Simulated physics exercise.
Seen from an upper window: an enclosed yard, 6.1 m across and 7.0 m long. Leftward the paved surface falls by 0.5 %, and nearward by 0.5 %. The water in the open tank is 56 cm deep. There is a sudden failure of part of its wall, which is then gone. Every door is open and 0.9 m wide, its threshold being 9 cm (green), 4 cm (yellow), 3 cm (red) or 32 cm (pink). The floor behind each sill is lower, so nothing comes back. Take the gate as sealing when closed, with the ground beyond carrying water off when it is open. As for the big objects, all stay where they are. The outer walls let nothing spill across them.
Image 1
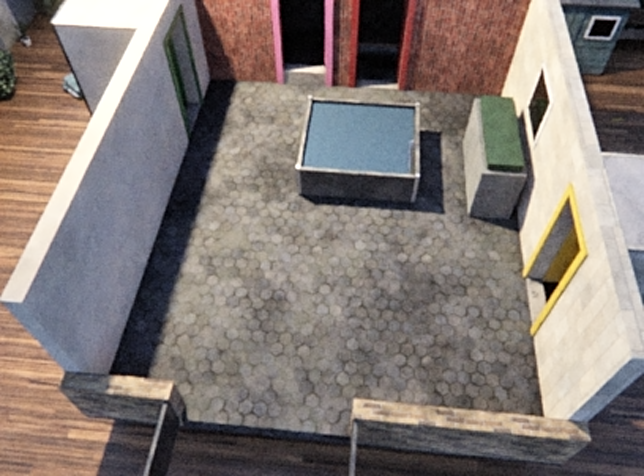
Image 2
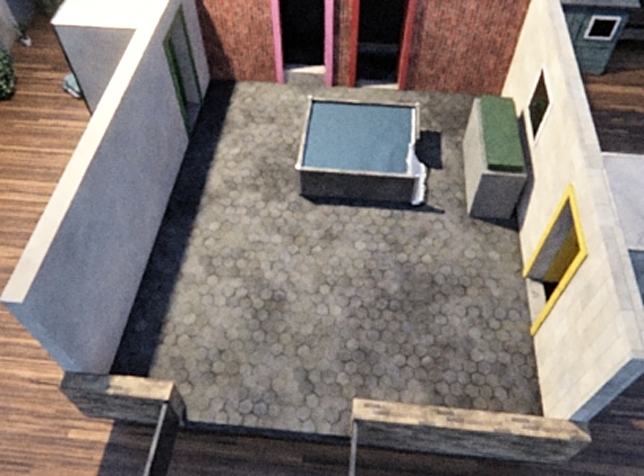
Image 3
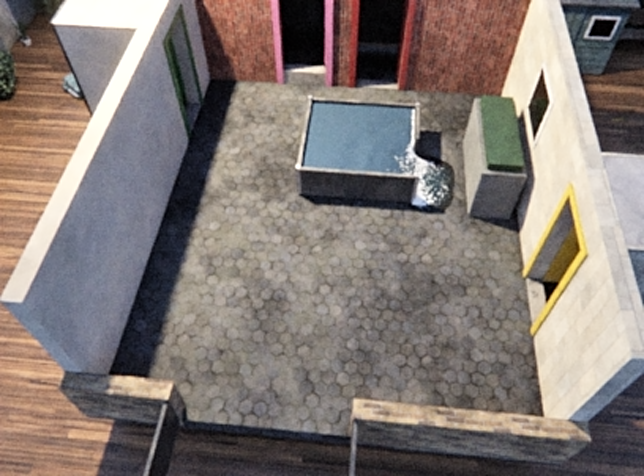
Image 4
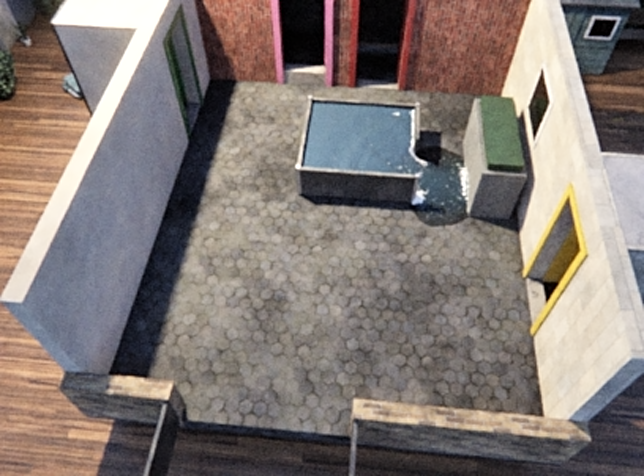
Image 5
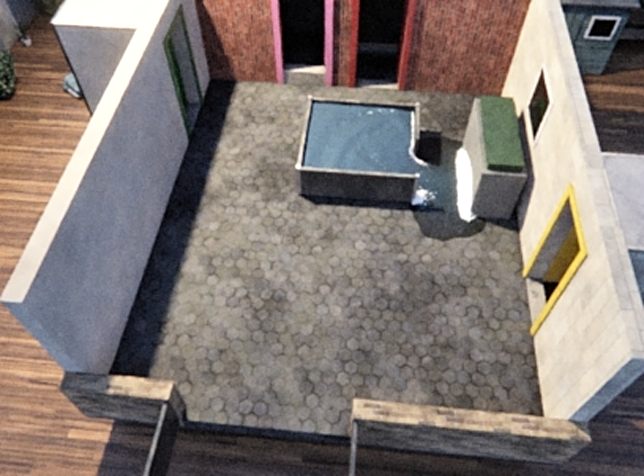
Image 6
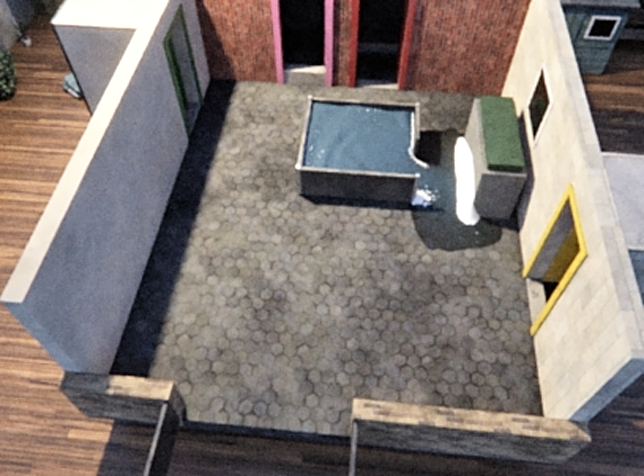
An enclosed yard paved with grey hexagonal stones is seen from above, through a camera that stays still. An open tank of blue water stands toward the back before a brick wall with pink and red doorways, with a green-topped block to its right, a yellow doorway on the right and a green one on the left. Water bursts from the tank's right side, spreads foaming across the paving, splashes white against the block and widens nearward in a dark pool.
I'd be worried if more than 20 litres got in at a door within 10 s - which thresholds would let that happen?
Door by door: The green door would not; the yellow door would; the red door would; the pink door would not.
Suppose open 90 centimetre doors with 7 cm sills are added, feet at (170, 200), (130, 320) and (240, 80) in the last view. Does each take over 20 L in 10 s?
Taking them in order, the first gets too little, the second too little and the third too little.
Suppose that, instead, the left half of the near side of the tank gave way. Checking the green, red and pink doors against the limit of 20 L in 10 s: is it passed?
Then green does not exceed it, red does not exceed it, pink does not exceed it.
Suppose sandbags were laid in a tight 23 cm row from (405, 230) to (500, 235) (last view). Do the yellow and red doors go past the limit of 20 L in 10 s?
Then the yellow door is short of it and the red door is over the mark.
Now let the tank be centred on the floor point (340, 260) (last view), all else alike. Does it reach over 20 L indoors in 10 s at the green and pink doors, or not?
So the green door keeps within it and the pink door keeps within it.
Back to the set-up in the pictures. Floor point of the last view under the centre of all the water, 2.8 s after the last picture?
Near (399, 193).
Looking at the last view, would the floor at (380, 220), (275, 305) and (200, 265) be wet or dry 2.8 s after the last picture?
Untouched, untouched, untouched.
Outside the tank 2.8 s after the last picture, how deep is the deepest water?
Peak depth: Approx. 24 cm.
Then, 0.7 s after the last picture water covers 15 % of the floor and is deepest (42 cm) near (455, 188); green door not reached, yellow door not reached, red door not reached, pink door not reached.
Then, 1.5 s after the last picture water covers 30 % of the floor and is deepest (34 cm) near (455, 188); green door not reached, yellow door 9 cm at the sill, 9 L in, red door 7 cm at the sill, 0 L in, pink door not reached.
Then, 2.8 s after the last picture water covers 45 % of the floor and is deepest (24 cm) near (456, 195); green door not reached, yellow door 7 cm at the sill, 28 L in, red door 7 cm at the sill, 18 L in, pink door 3 cm at the sill, 0 L in.
Then, 5.3 s after the last picture water covers 65 % of the floor and is deepest (15 cm) near (455, 188); green door 6 cm at the sill, 0 L in, yellow door 6 cm at the sill, 41 L in, red door 6 cm at the sill, 42 L in, pink door 3 cm at the sill, 0 L in.
Then, 9.3 s after the last picture water covers 85 % of the floor and is deepest (8 cm) near (456, 195); green door 6 cm at the sill, 0 L in, yellow door 5 cm at the sill, 44 L in, red door 5 cm at the sill, 61 L in, pink door 2 cm at the sill, 0 L in.
